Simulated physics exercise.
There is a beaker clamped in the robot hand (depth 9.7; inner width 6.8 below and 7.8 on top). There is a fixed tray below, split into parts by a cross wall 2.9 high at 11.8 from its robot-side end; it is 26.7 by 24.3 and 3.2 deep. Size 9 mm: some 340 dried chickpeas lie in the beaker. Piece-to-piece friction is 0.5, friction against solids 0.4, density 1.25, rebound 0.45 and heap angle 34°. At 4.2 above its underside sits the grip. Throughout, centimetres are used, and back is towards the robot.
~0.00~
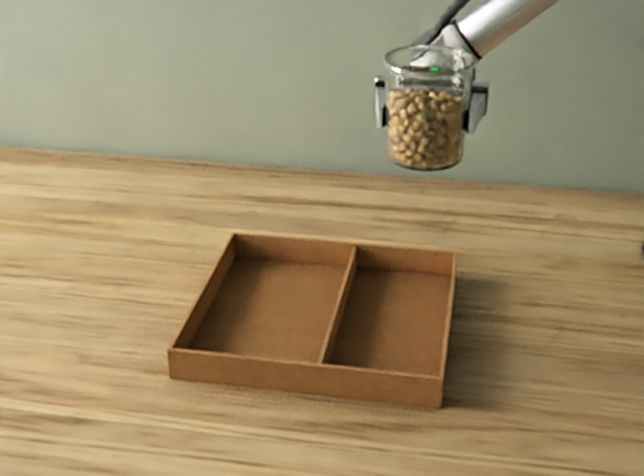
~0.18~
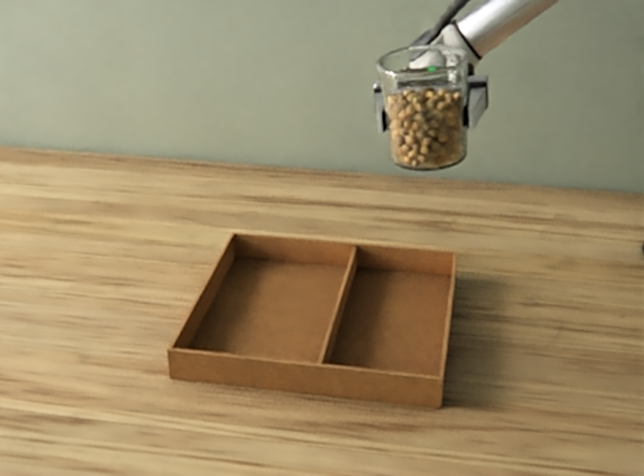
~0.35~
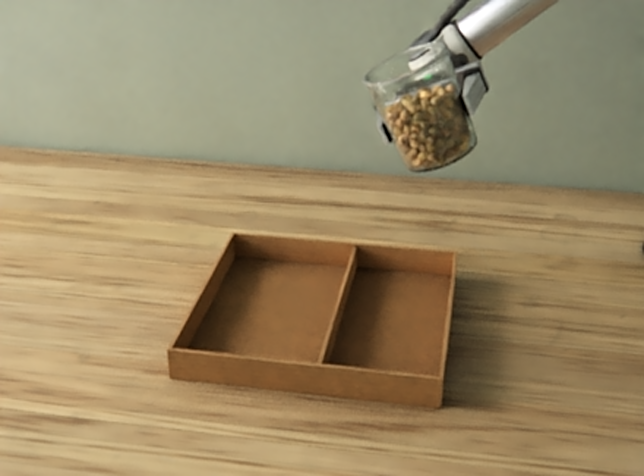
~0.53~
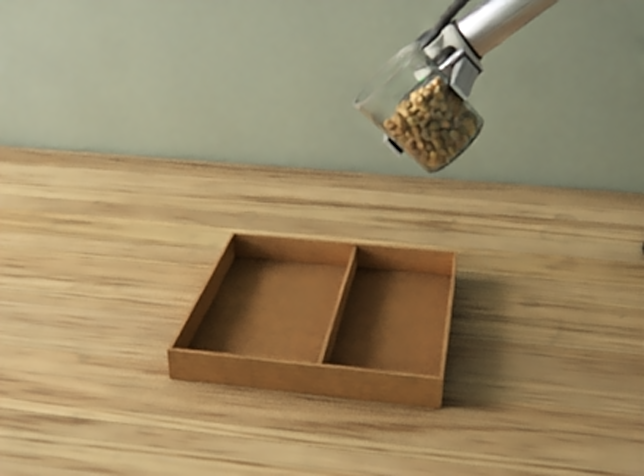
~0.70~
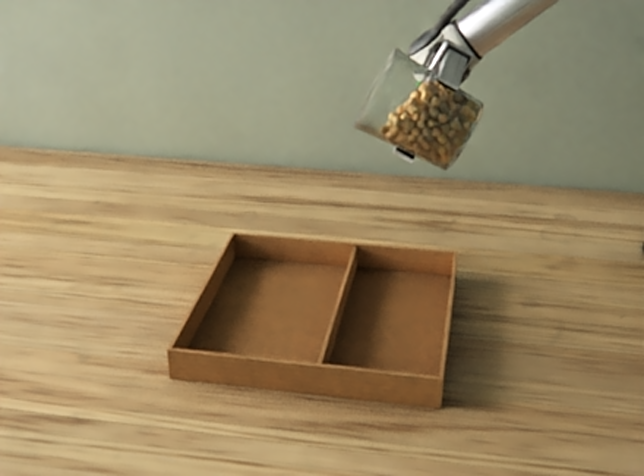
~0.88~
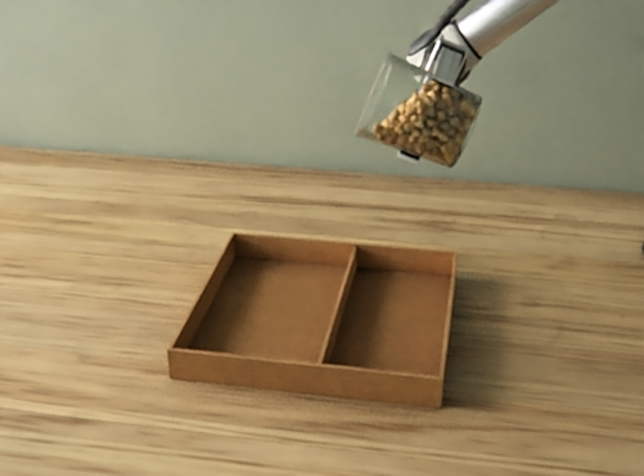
Above a wooden table with a shallow, two-part brown tray on it, a robot arm held a clear beaker of dried chickpeas upright, then tilted it well over to the left, the chickpeas shifting inside.
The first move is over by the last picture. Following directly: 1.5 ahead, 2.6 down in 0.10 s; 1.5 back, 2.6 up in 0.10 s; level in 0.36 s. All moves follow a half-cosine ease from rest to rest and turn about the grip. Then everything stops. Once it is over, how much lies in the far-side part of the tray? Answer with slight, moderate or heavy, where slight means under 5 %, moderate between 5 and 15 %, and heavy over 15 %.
Slight, under 5 %.
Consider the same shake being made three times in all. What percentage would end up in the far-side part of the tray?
About 0 %.
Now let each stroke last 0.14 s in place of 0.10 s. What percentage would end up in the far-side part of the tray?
Then about 0 per cent.
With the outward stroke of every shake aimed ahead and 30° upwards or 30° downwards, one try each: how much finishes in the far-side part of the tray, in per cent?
I'd say close to 20 percent for the first and close to 5 percent for the second.
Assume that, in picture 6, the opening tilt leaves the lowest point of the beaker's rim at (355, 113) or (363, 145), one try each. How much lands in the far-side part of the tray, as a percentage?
Close to 0 percent for the first and close to 10 percent for the second.
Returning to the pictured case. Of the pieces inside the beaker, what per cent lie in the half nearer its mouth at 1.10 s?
Around 30 percent.
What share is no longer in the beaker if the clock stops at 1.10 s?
Around 0 percent at that moment.
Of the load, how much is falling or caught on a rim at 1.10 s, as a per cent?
Roughly 0 per cent.
After 1.10 s, tilted 69° forward, highest piece 27 above the table; 345 in the beaker.
After 1.33 s, tilted 15° forward, highest piece 29 above the table; 341 in the beaker, 3 in the far-side part, 1 in flight or on a rim.
After 1.64 s, level, highest piece 30 above the table; 341 in the beaker, 4 in the far-side part.
After 2.69 s, level, highest piece 30 above the table; 341 in the beaker, 4 in the far-side part.
At rest, 341 in the beaker, 4 in the far-side part. That is 1 % in the far-side part of the tray.
